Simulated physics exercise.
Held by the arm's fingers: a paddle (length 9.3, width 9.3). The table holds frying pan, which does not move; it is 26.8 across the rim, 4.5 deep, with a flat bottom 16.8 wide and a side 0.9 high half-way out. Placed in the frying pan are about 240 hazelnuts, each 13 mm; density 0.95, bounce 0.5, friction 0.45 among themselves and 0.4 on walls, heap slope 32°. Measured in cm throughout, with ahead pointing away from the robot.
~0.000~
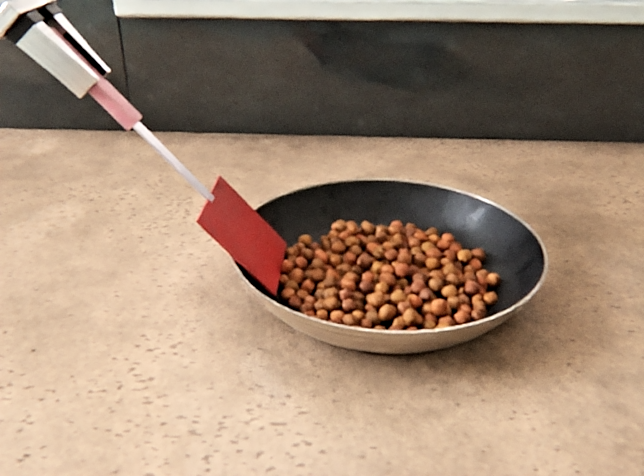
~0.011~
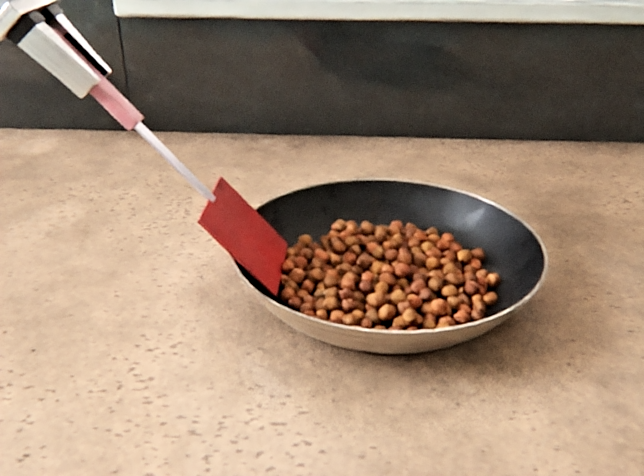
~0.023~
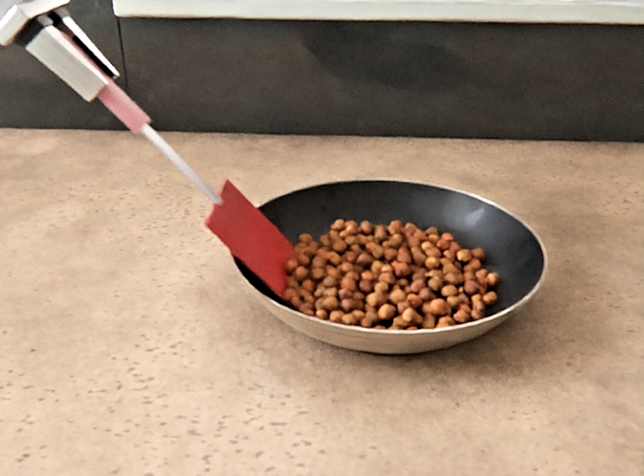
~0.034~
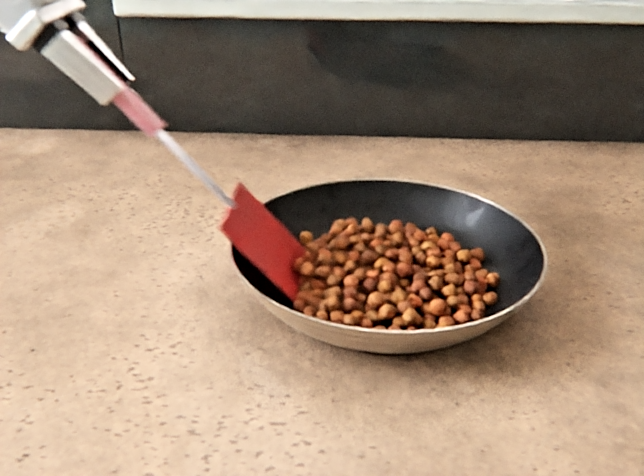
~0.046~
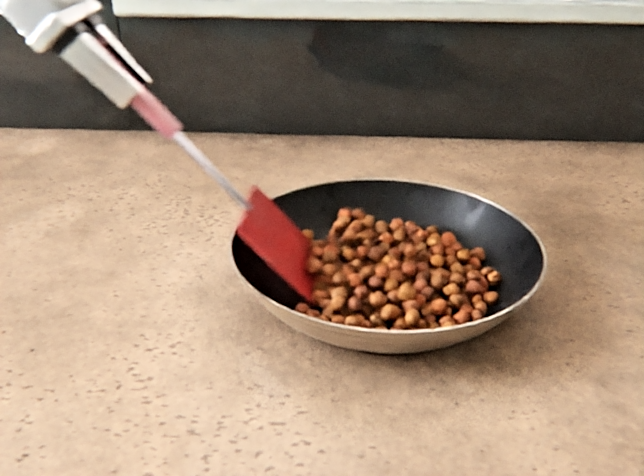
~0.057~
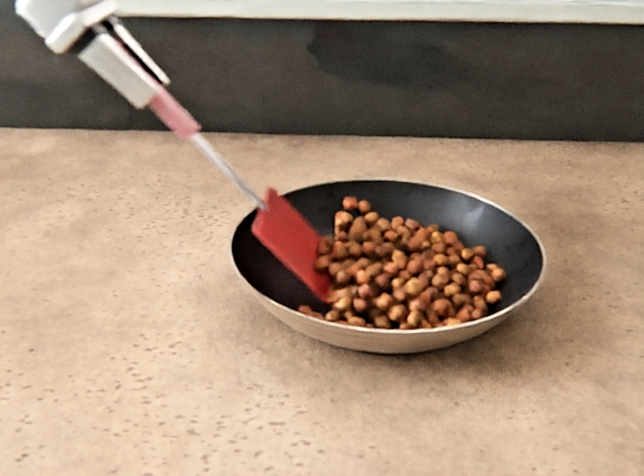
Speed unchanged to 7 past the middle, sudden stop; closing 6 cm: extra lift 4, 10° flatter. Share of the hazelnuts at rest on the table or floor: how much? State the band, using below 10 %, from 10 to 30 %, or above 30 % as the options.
It falls from 10 to 30 %.
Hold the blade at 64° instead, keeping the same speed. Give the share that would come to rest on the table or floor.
It would then be close to 15 %.
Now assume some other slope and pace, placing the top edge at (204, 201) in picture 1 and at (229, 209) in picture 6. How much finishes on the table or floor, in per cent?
It comes to something like 0 %, give or take.
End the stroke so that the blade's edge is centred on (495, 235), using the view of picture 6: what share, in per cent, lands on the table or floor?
25 %.
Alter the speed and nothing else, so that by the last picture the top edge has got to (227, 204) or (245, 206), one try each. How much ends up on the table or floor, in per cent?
Near 0 per cent in the first try and near 10 per cent in the second.
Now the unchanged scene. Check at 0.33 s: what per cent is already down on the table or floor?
15 %.
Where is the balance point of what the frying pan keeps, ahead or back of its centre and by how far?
Roughly 5.0 cm ahead.
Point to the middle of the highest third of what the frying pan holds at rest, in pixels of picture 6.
Around (471, 260).
After 0.08 s, sloping 49°, highest piece 5 above the table; 241 in the frying pan.
After 0.11 s, sloping 46°, highest piece 6 above the table; 241 in the frying pan.
After 0.33 s, sloping 39°, highest piece 7 above the table; 201 in the frying pan, 37 on the table or floor, 3 on the blade or in flight.
After 1.38 s, sloping 39°, highest piece 4 above the table; 201 in the frying pan, 40 on the table or floor.
At rest, 201 in the frying pan, 40 on the table or floor. That is 17 % on the table or floor.
